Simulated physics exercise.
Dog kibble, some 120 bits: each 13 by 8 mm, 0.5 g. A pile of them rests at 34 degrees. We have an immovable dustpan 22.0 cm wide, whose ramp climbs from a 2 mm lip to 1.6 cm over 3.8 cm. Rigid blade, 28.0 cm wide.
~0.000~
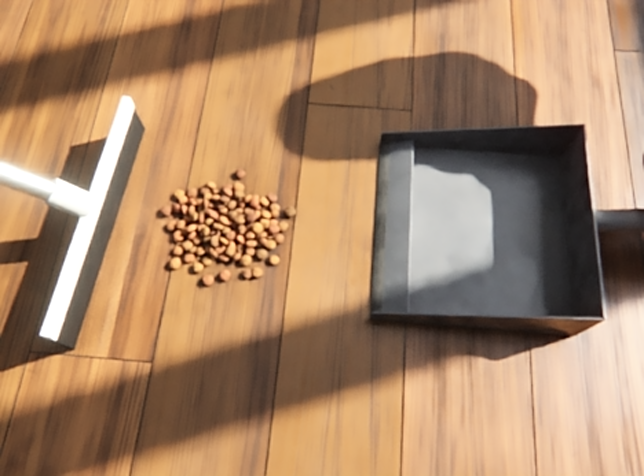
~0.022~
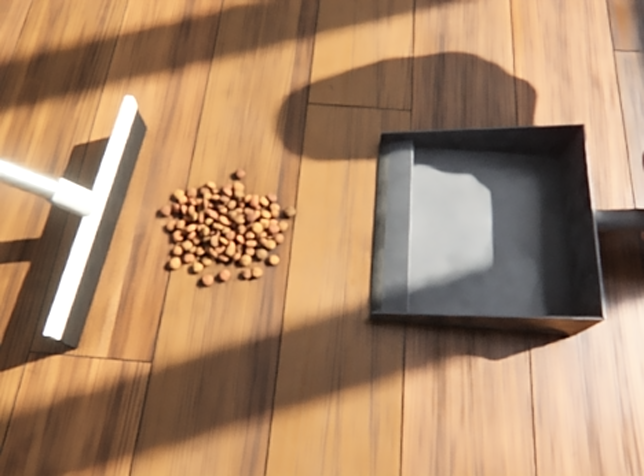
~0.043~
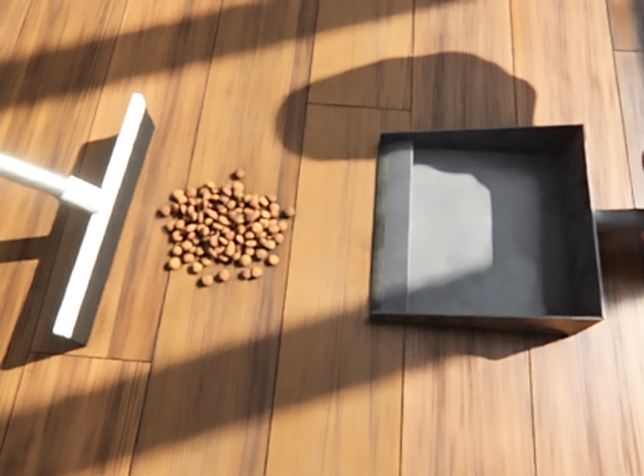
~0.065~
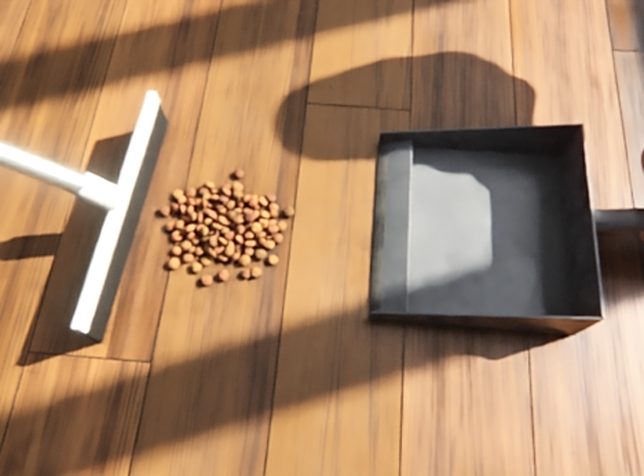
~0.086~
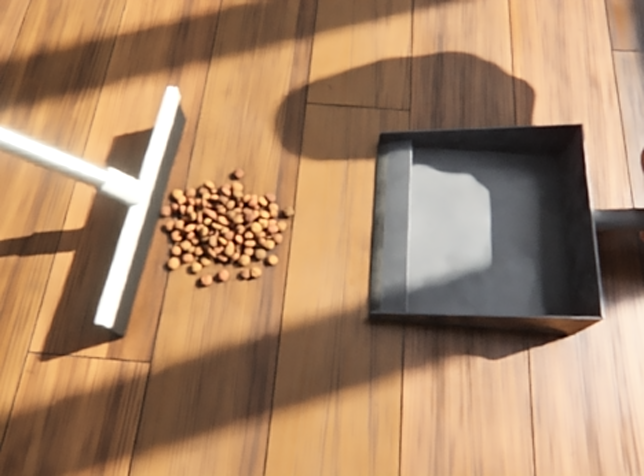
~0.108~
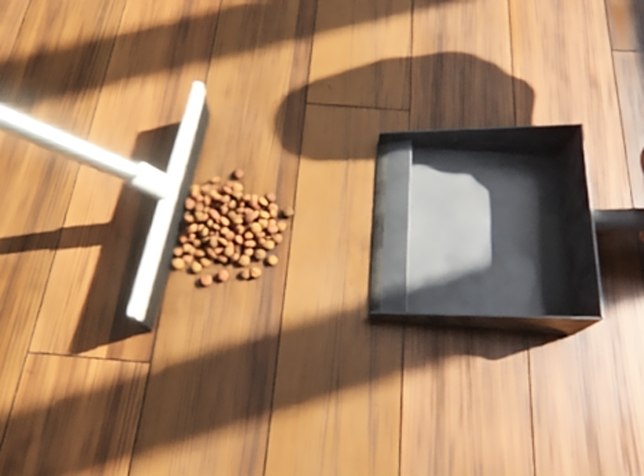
In the video, a white-edged blade on a pale handle slides rightward across a sunlit wooden floor toward a small pile of brown kibble, reaching the pile's left edge, while a dark dustpan sits still on the right.
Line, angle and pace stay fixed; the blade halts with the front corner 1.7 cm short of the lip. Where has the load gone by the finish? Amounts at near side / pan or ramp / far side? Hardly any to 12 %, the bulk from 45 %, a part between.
Past the pan's near side: Hardly any; in the pan or on its ramp: The bulk; past the pan's far side: Hardly any.
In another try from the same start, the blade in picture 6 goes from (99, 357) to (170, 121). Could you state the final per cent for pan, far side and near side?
Pan: 45, far side: 0, near side: 15.
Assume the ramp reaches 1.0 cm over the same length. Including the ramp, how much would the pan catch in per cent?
Close to 60 per cent then.
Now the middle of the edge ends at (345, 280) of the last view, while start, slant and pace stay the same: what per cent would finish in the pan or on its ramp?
About 55 per cent.
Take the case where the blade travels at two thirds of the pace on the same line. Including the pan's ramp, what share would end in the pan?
Then around 35 per cent.
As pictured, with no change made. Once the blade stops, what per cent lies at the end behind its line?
0 %.
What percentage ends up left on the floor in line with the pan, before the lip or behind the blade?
I'd say close to 30 per cent of them.
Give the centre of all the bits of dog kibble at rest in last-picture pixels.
I'd say roughly (391, 207).
After 0.19 s, middle of the blade 11 cm from the lip; 0 % over the lip, far side 0 %, near side 0 %.
After 0.25 s, middle of the blade 4 cm from the lip; 5 % over the lip, far side 5 %, near side 5 %.
After 0.45 s, middle of the blade 3 cm from the lip; 60 % over the lip, far side 5 %, near side 5 %.
By 1.1 s all is still; near side 10 %, pan 55 %, far side 5 %, in front of the lip or behind the blade 30 %.
